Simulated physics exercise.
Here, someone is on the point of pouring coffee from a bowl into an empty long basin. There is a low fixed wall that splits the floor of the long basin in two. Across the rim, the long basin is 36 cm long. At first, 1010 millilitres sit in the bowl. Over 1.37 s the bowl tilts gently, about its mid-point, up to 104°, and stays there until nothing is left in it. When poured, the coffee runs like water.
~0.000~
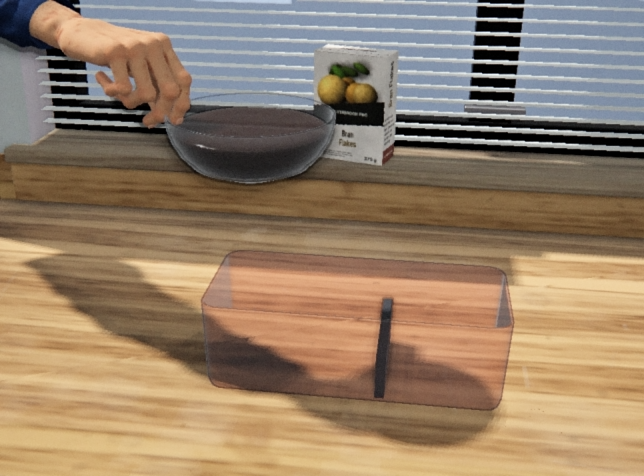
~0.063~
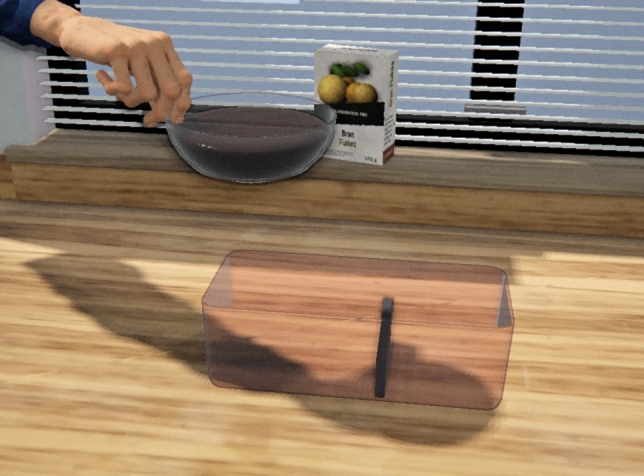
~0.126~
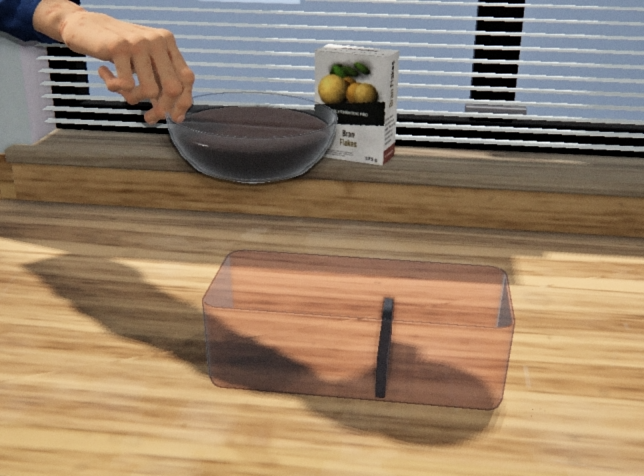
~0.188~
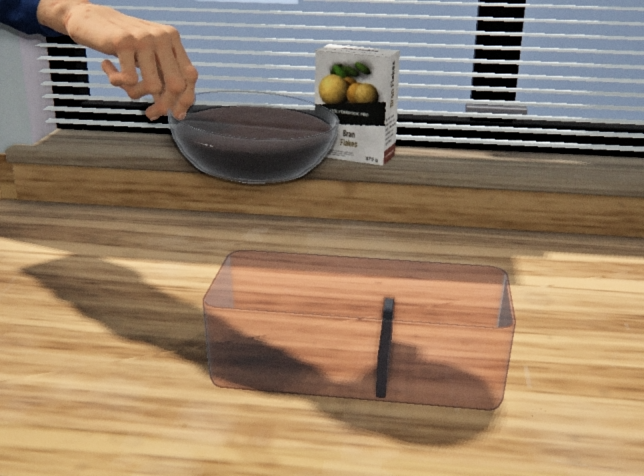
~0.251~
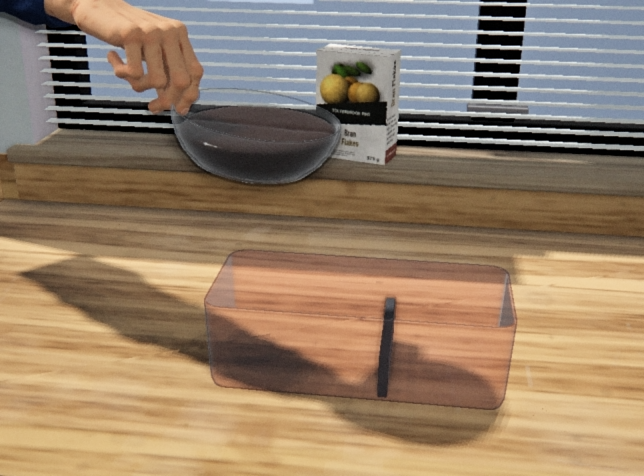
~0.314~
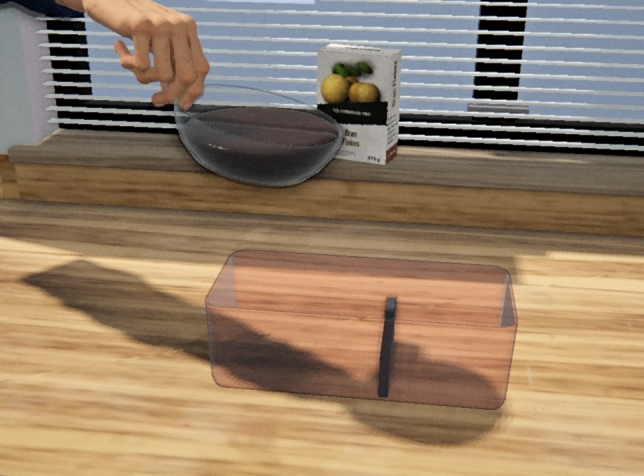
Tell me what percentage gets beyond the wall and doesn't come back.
Around 54 % gets beyond the wall and stays.
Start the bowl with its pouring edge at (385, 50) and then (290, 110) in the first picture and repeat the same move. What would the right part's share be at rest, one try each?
Near 90 in a hundred on the first go and near 5 in a hundred on the second.
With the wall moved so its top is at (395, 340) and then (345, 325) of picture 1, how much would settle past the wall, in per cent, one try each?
Respectively close to 45 and 85 %.
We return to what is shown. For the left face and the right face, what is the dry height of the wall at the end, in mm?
42 mm left, 30 mm right.
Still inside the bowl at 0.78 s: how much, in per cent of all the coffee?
Portion remaining: Approx. 32 per cent.
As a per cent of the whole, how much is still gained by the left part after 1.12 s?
Near 3 percent, give or take.
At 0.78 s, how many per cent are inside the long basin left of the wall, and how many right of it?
About 6 left, about 22 right.
By 0.78 s the tilt is 63° and 32 per cent is still to pour, 6 is left of the wall and 22 right of it.
By 1.12 s the tilt is 96° and 1 per cent is still to pour, 41 is left of the wall and 53 right of it.
By 1.48 s the tilt is 104° and 0 per cent is still to pour, 45 is left of the wall and 54 right of it.
By 1.87 s the tilt is 104° and 0 per cent is still to pour, 44 is left of the wall and 54 right of it.
At rest 44 per cent lies left of the wall, 54 right of it and 2 outside.
